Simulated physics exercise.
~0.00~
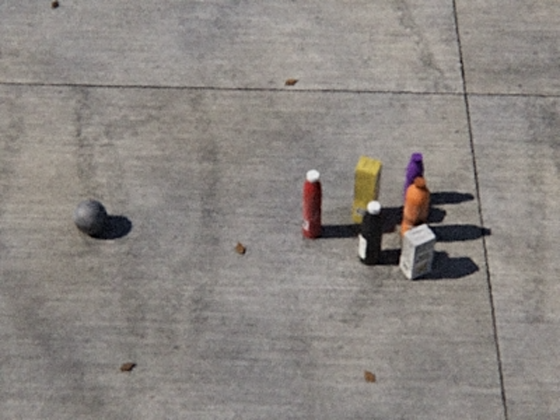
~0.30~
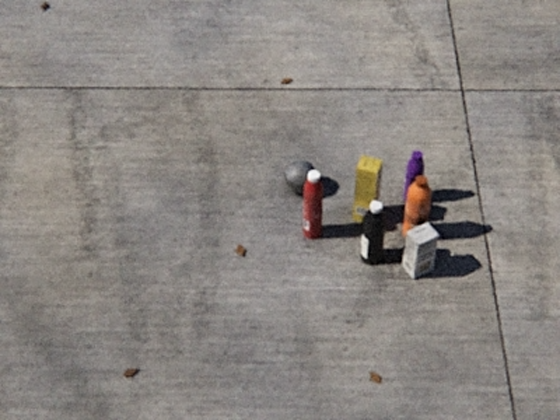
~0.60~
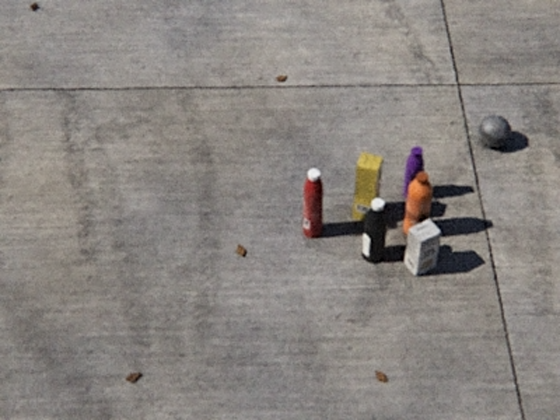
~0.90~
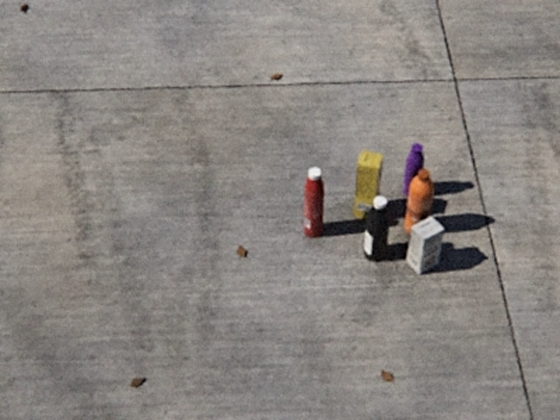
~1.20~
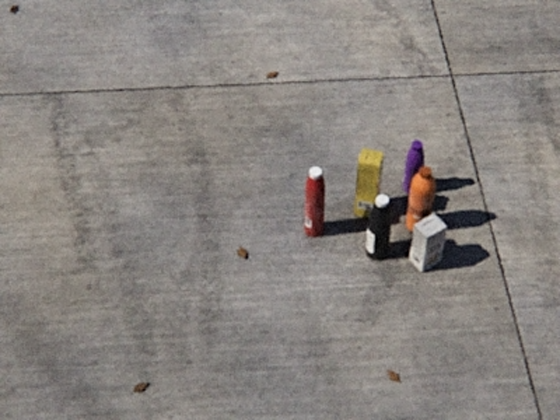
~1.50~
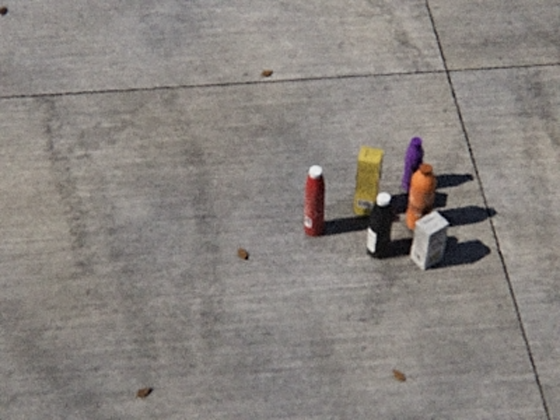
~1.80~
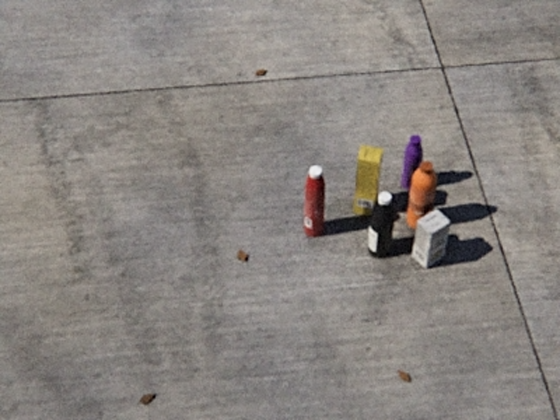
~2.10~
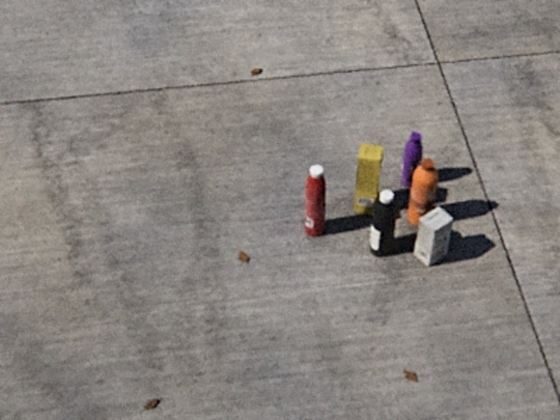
At the start, a grey ball sits to the left on sunlit concrete, while a loose group of bottles and cartons stands to the right, with a red bottle nearest the ball. The ball travels right and slightly up the view, reaching a spot just behind the red bottle. It carries on past the far side of the group, touching nothing over, and appears beyond the purple bottle near a seam in the paving. Then it leaves view. The view drifts slightly around the group, and at the end the red bottle and all the others still stand upright.
